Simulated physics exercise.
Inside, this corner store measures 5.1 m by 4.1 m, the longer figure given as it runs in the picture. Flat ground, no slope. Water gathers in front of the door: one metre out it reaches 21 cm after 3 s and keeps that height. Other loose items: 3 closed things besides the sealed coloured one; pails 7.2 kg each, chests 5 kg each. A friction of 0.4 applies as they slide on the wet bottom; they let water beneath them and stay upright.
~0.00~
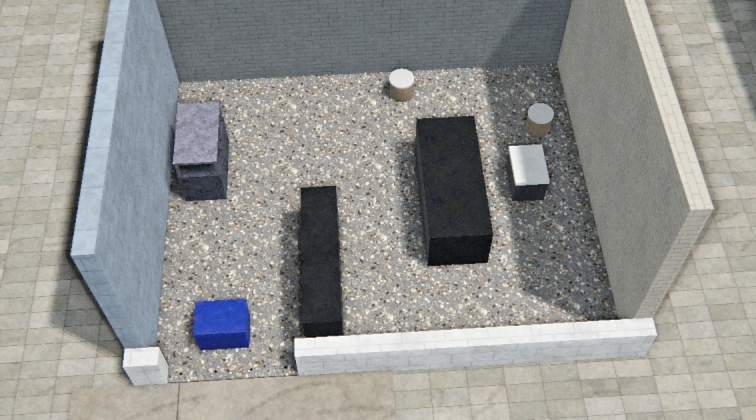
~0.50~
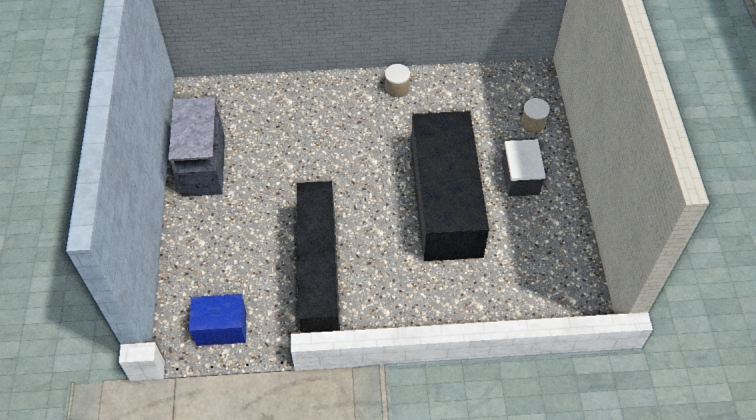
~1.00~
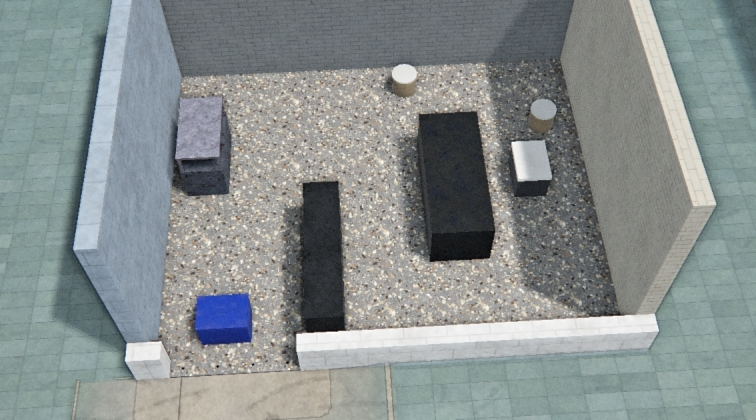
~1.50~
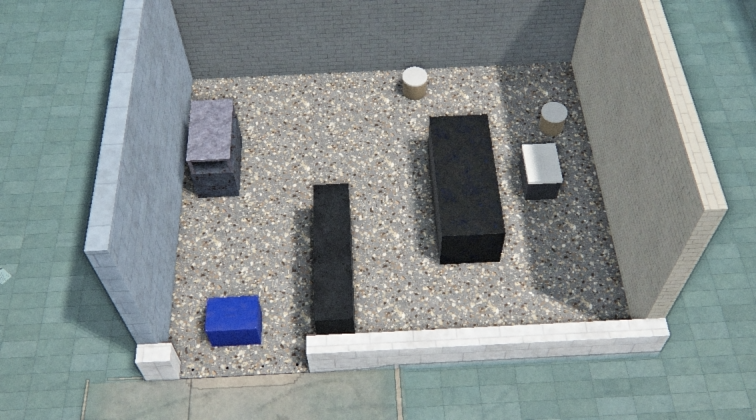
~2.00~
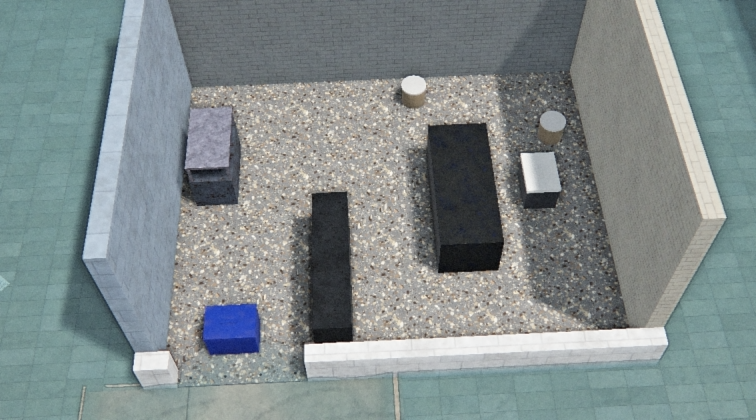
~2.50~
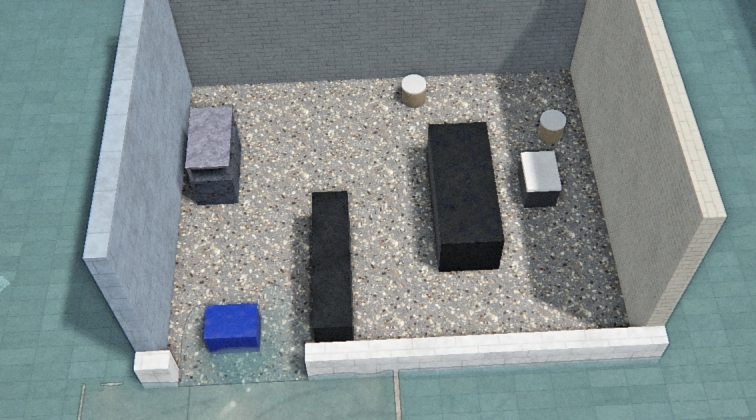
Greenish water spreads over the paving around a roofless walled room and then seeps in at the front-left opening, reaching the blue chest, while the chest, black blocks and pale pails inside stay in place.
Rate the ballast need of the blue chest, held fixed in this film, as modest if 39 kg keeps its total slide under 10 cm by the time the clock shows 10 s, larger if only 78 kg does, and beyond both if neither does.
Ballast need: Larger.
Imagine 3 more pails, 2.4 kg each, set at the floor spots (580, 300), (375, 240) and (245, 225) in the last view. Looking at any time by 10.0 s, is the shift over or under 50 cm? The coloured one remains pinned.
Listed in order, they go beneath the bar, beneath the bar, over the bar.
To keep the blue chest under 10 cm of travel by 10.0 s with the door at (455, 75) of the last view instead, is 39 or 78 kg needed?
For that position, the smaller mass succeeds.
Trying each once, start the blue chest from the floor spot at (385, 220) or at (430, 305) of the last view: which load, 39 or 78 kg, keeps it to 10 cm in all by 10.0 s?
Any load; any load.
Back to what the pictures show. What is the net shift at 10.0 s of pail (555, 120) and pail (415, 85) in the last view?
They sit 0 cm and 80 cm away, in the order given.
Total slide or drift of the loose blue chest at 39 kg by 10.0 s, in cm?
Close to 140 centimetres all told.
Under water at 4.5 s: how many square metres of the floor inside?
Around 5.5 m2 of it.
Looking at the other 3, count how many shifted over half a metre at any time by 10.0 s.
That makes 1.
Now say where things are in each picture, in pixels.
In the first frame, the blue chest at (220, 317) rests on the ground; 0.0 m2 under water; 0 of 4 have shifted.
In the second frame, the blue chest at (216, 312), on the bottom; water covers 0.0 m2; 0 of 4 have shifted.
In the third frame, the blue chest at (222, 311), on the bottom; water covers 0.0 m2; 0 of 4 have shifted.
In the fourth frame, the blue chest at (232, 313) rests on the ground; water covers 0.0 m2; 0 of 4 have shifted.
In the fifth frame, the blue chest at (230, 321), on the bottom; 0.2 m2 under water; 0 of 4 have shifted.
In the sixth frame, the blue chest at (231, 321), on the bottom; 0.7 m2 under water; 0 of 4 have shifted.
After 3.5 s the blue chest would be 20 cm from its start with 39 kg and 0 cm from its start with 78 kg; 10 cm of water round it then.
After 4.5 s the blue chest would be 61 cm from its start with 39 kg and 0 cm from its start with 78 kg; 9 cm of water round it then.
After 7.0 s the blue chest would be 87 cm from its start with 39 kg and 0 cm from its start with 78 kg; 9 cm of water round it then.
After 10.0 s the blue chest would be 142 cm from its start with 39 kg and 0 cm from its start with 78 kg; 11 cm of water round it then.
